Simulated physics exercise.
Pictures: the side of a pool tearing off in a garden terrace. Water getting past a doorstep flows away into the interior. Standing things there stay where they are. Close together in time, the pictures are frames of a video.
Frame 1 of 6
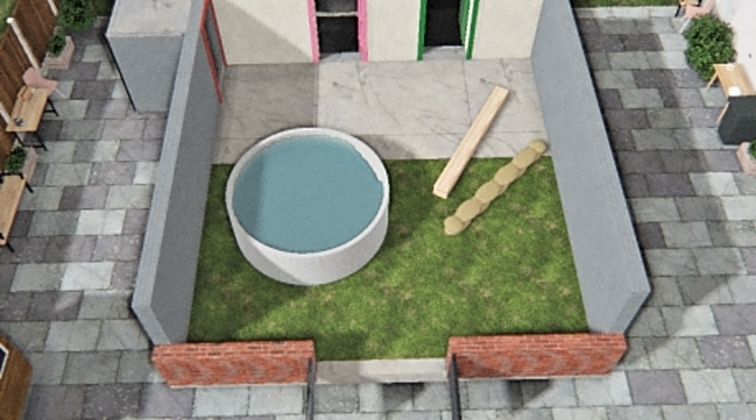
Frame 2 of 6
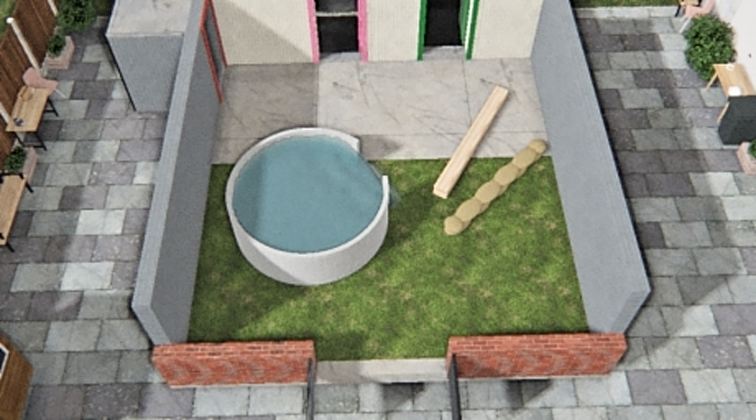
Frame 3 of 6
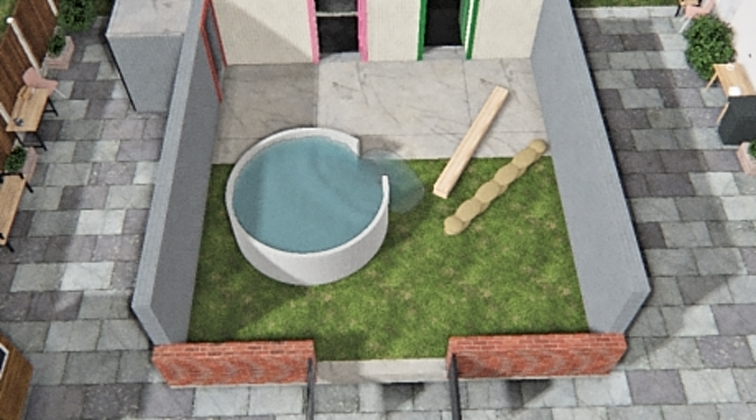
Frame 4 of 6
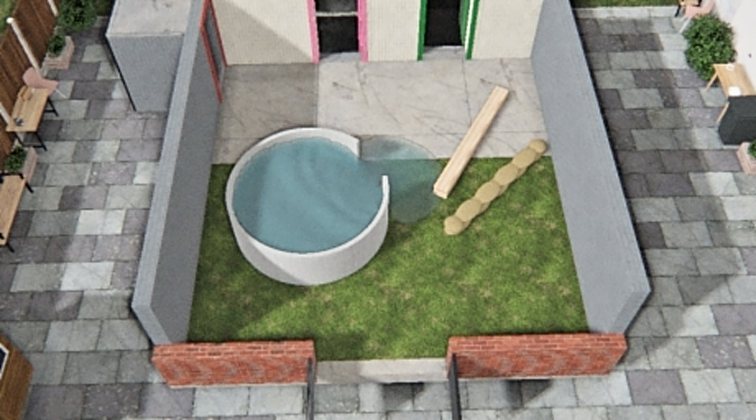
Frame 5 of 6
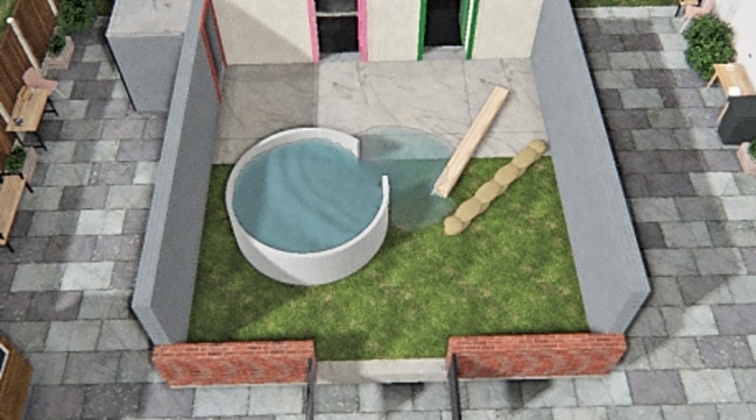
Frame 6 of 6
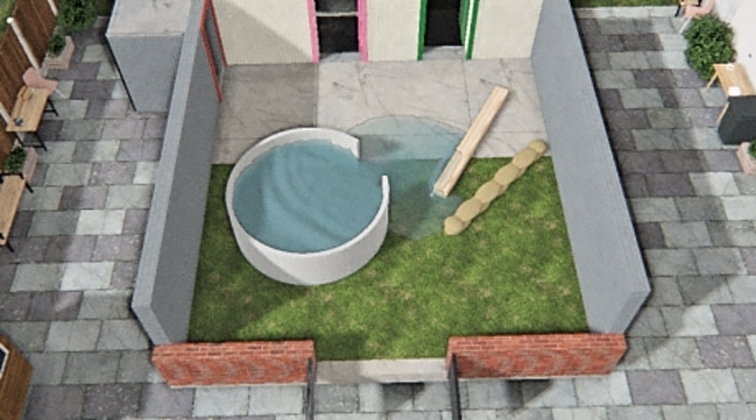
A round white pool of blue water stands on the left of a walled garden terrace, seen from high above by a still camera. Grey walls flank the grass and pale paving, with a wooden plank and a lumpy tan roll lying at right and low red brick walls in front. The pool's right side tears open, and water pours out rightward, spreading across paving and grass to the plank and roll.
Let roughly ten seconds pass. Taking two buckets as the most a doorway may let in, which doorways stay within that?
The red door stays within it, the green door goes over it, the pink door goes over it.
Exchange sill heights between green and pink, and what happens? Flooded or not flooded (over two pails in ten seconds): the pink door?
Pink: Falls short.
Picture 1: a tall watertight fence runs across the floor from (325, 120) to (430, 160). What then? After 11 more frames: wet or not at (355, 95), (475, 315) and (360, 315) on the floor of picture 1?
Untouched; untouched; untouched.
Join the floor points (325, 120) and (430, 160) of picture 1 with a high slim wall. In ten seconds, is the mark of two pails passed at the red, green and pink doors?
Going through them in order, the red door remains below the mark, the green door remains below the mark and the pink door gets past the mark.
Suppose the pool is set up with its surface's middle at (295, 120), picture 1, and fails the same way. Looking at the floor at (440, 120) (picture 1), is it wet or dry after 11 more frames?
At that place: Covered.
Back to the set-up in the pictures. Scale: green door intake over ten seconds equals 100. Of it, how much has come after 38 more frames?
It should be near 95 percent of the ten-second total.
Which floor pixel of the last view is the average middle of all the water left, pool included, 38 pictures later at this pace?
It is around (390, 165).
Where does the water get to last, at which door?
Observed: The door marked red.
A moment on, water covers 25 % of the floor; the red door not reached, the green door not reached, the pink door not reached.
Next, water covers 35 % of the floor; the red door not reached, the green door over two buckets in, the pink door wet at the sill, nothing in.
Then, water covers 45 % of the floor; the red door not reached, the green door far over two buckets in, the pink door under two buckets in.
Later, water covers 75 % of the floor; the red door wet at the sill, nothing in, the green door far over two buckets in, the pink door over two buckets in.
In the end, water covers 95 % of the floor; the red door wet at the sill, nothing in, the green door far over two buckets in, the pink door over two buckets in.
